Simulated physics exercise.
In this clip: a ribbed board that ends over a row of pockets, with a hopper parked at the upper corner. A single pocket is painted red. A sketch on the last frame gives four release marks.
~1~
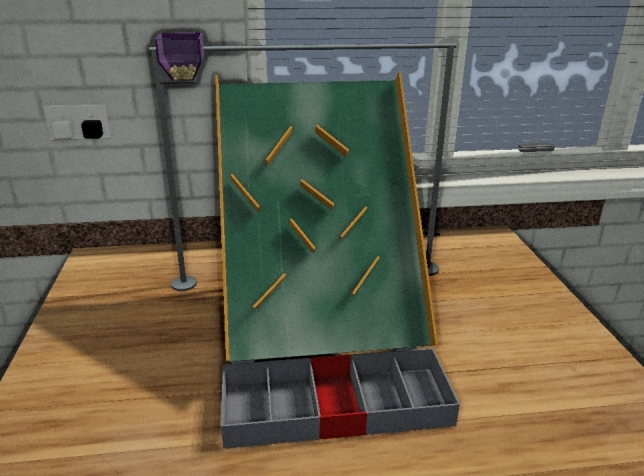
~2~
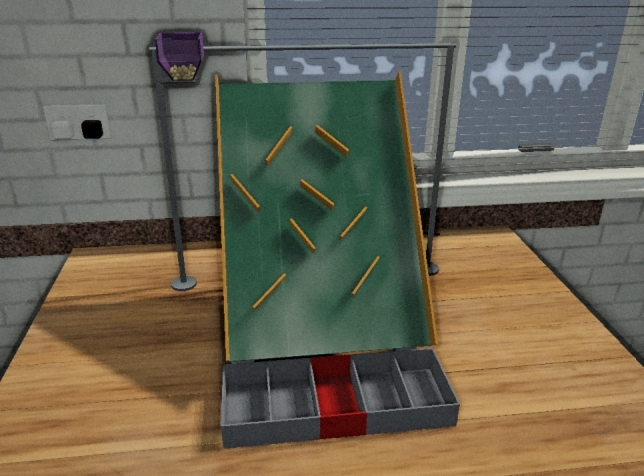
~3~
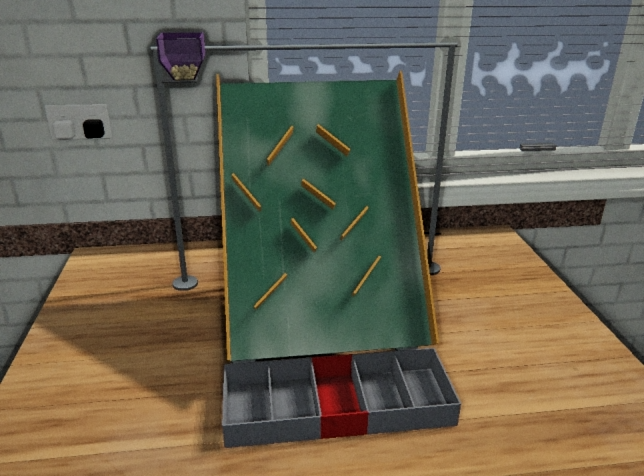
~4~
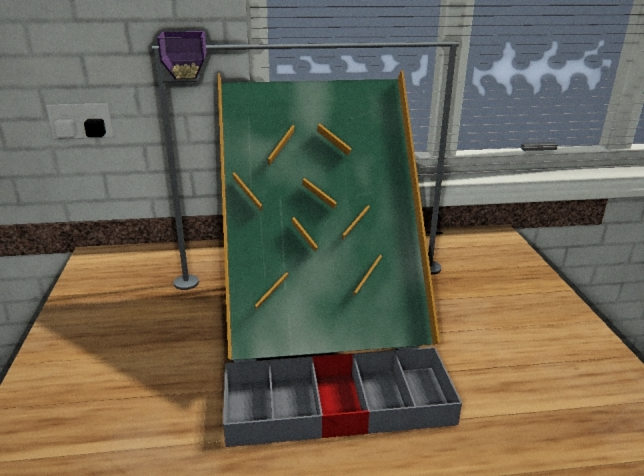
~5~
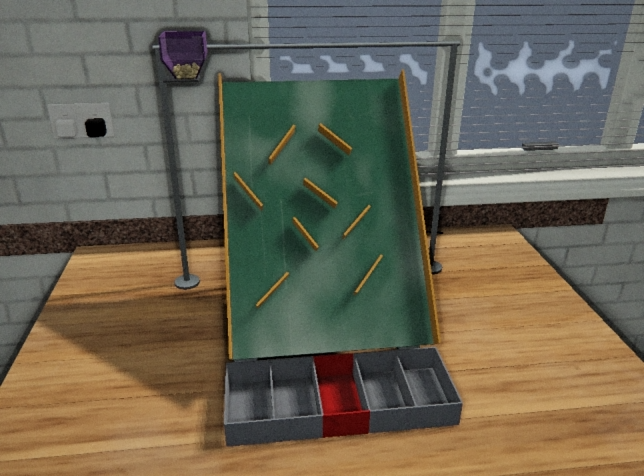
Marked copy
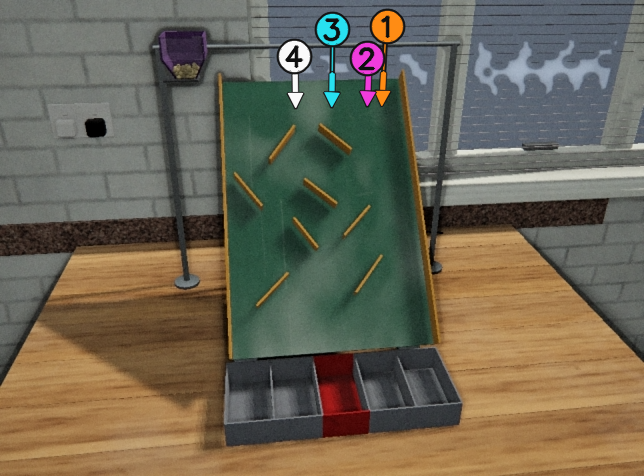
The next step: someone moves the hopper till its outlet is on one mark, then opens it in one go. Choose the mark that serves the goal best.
Mark 4.
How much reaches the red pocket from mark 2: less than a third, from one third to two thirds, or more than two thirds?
Mark 2 gives less than a third.
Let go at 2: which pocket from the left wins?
The fifth from the left.
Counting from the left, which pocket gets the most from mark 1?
It is the fifth one.
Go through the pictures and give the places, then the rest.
Hopper at (183, 72), soya beans, door shut, in the first frame.
Ribs (267, 160) to (291, 127), (316, 125) to (348, 150), (231, 174) to (259, 207), in the second frame.
Ribs (303, 179) to (335, 204), (292, 218) to (316, 248), (343, 236) to (368, 207), in the third frame.
Ribs (256, 306) to (287, 273), (356, 292) to (381, 255), in the fourth frame.
Red pocket at (346, 422), number 3 of 5 from the left, in the fifth frame.
On the marked copy, mark 1 meets the board at (382, 100); mark 2 meets the board at (367, 100); mark 3 meets the board at (331, 101); mark 4 meets the board at (295, 102).
With 1, none in the red pocket, most in other pockets, about a quarter outside the box.
With 2, a small part in the red pocket, about two thirds in other pockets, about a quarter outside the box.
With 3, none in the red pocket, most in other pockets, a small part outside the box.
With 4, about half in the red pocket, about a third in other pockets, a small part outside the box.
